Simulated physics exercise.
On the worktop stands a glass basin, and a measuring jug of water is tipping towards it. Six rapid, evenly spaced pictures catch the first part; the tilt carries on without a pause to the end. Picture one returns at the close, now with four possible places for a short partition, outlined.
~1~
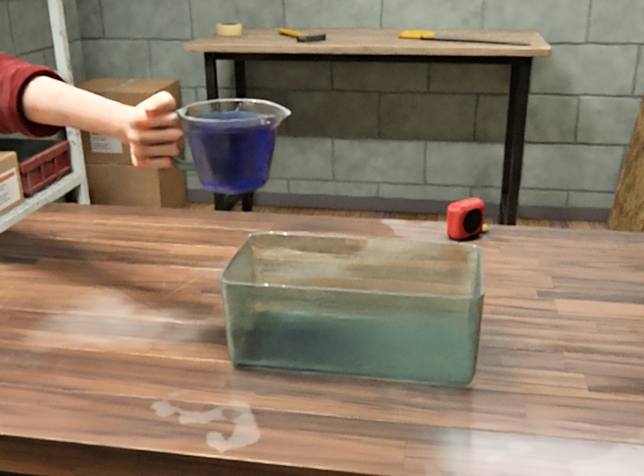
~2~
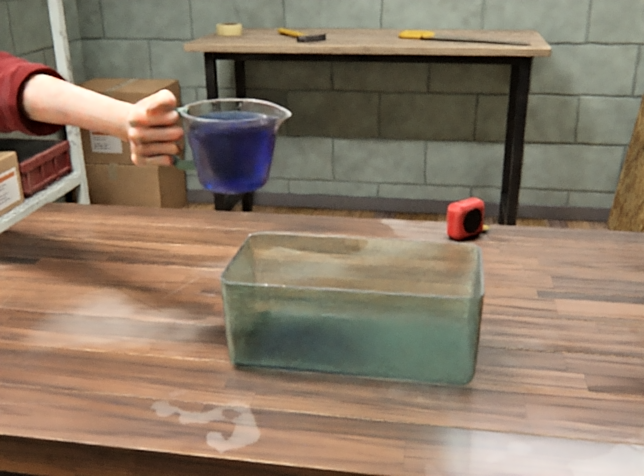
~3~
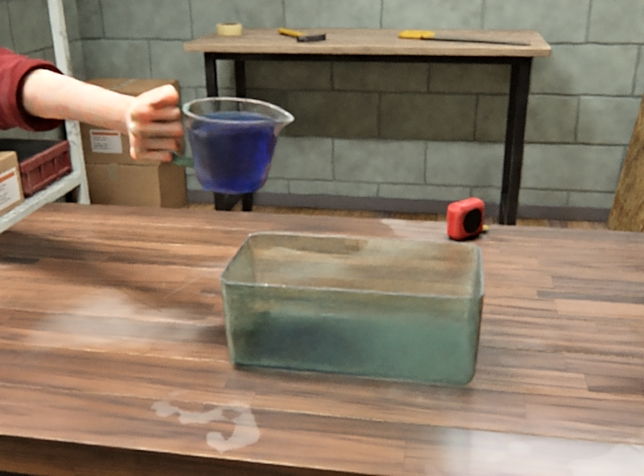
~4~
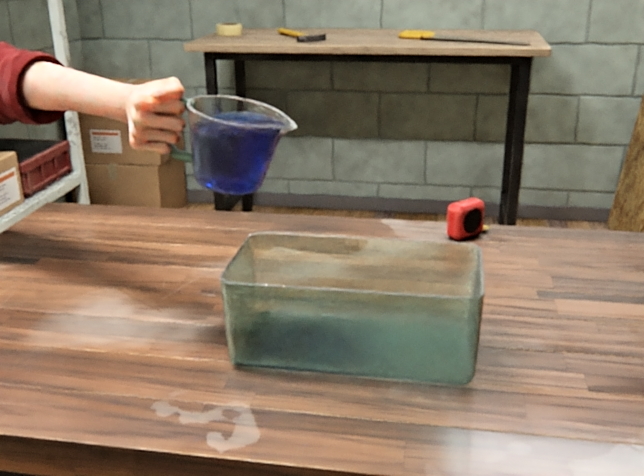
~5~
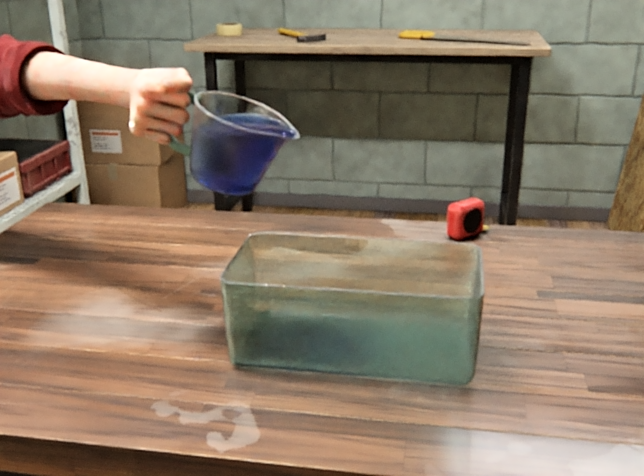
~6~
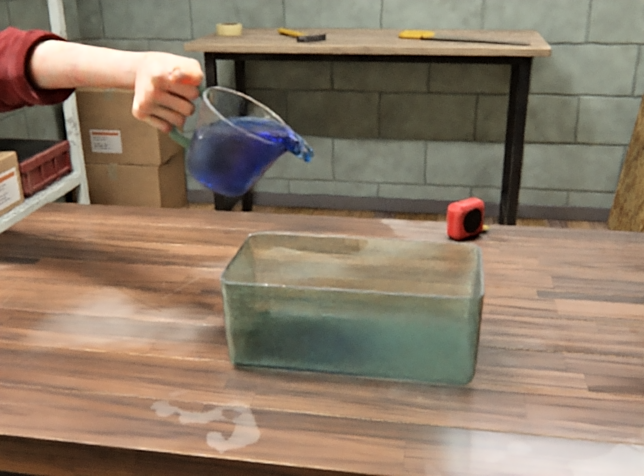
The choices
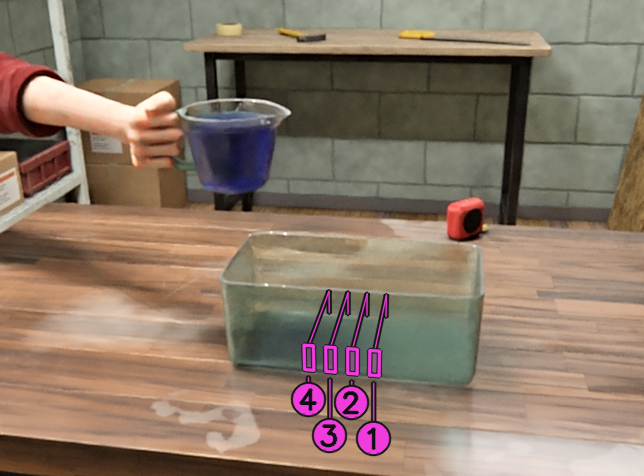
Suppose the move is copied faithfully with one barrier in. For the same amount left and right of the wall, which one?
3 is best.
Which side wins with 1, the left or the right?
The left side.
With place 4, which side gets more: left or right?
More ends on the right.
In magenta, 1 at (373, 382); 2 at (351, 380); 3 at (329, 379); 4 at (308, 377).
With 1, about 90 % ends left of the wall and 8 % right of it.
With 2, about 79 % ends left of the wall and 18 % right of it.
With 3, about 47 % ends left of the wall and 52 % right of it.
With 4, about 21 % ends left of the wall and 78 % right of it.
